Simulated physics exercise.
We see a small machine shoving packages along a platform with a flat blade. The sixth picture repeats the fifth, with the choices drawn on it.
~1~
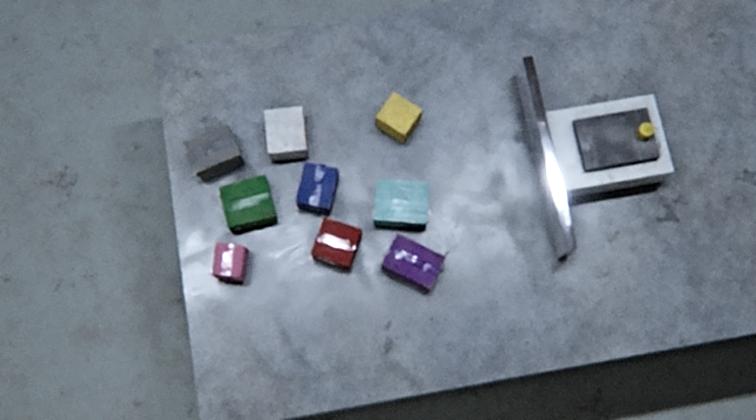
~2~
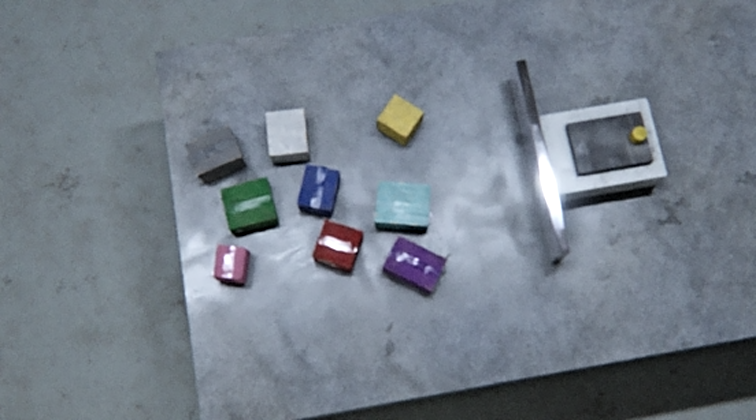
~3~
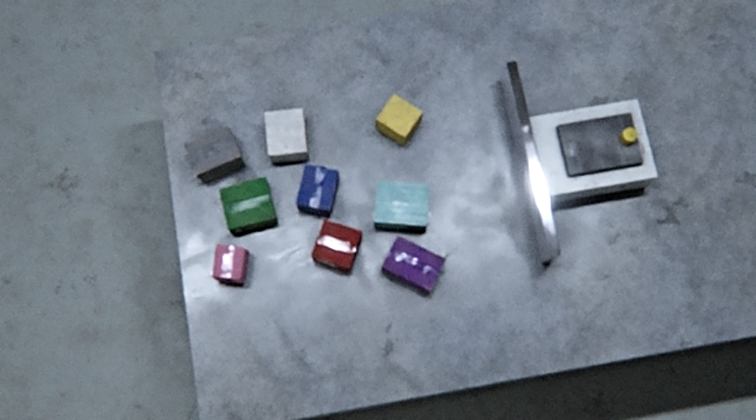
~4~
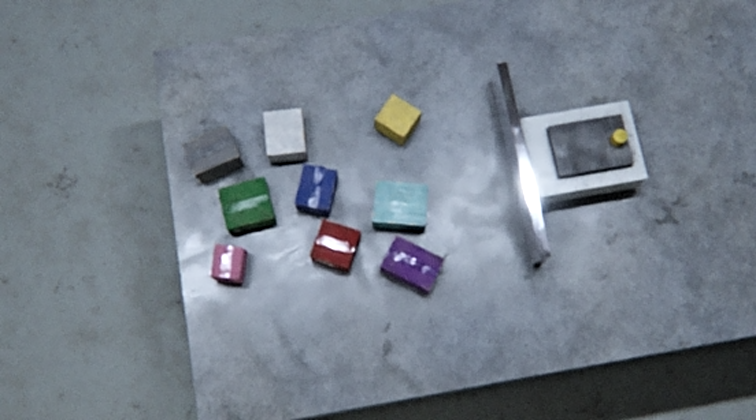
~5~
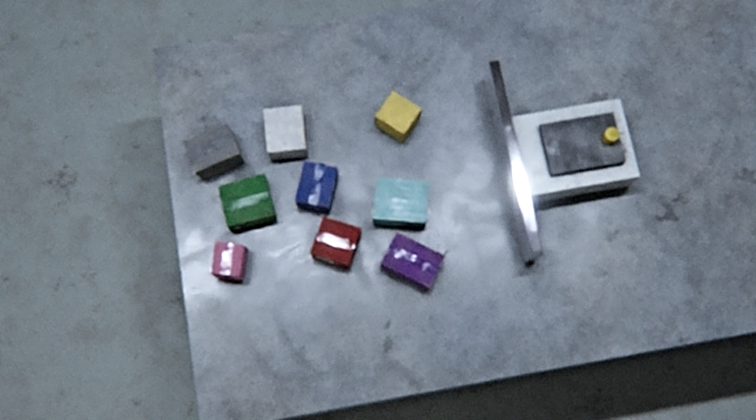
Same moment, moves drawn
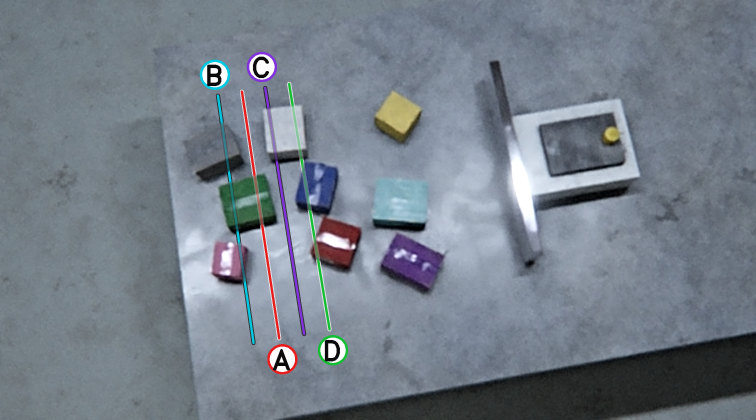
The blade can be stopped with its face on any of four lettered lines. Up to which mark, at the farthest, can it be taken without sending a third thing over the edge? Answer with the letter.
As far as mark A.
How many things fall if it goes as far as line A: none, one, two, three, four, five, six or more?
Two.
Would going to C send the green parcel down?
No.
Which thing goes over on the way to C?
The pink box goes over.
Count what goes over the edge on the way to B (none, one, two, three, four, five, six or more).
Four.
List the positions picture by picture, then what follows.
The first frame shows grey parcel (214, 152); pink box (231, 262); white crate (286, 134).
The second frame shows robot (604, 144); blue parcel (319, 190).
The third frame shows robot (594, 145); yellow crate (399, 121).
The fourth frame shows robot (584, 147); turquoise crate (400, 206).
The fifth frame shows robot (576, 145); grey parcel (213, 152); pink box (230, 261); white crate (286, 133).
On the copy, A at (260, 211); B at (235, 215); C at (284, 207); D at (309, 202).
On A. First, robot (485, 160); purple parcel (400, 263); yellow crate (381, 120).
Then, robot (393, 176); pink box (222, 262); red parcel (258, 258).
Finally, robot (322, 188); pink box over the edge; grey parcel over the edge; two fallen.
By contrast, B drops four; C is within the limit but short; D is within the limit but short.
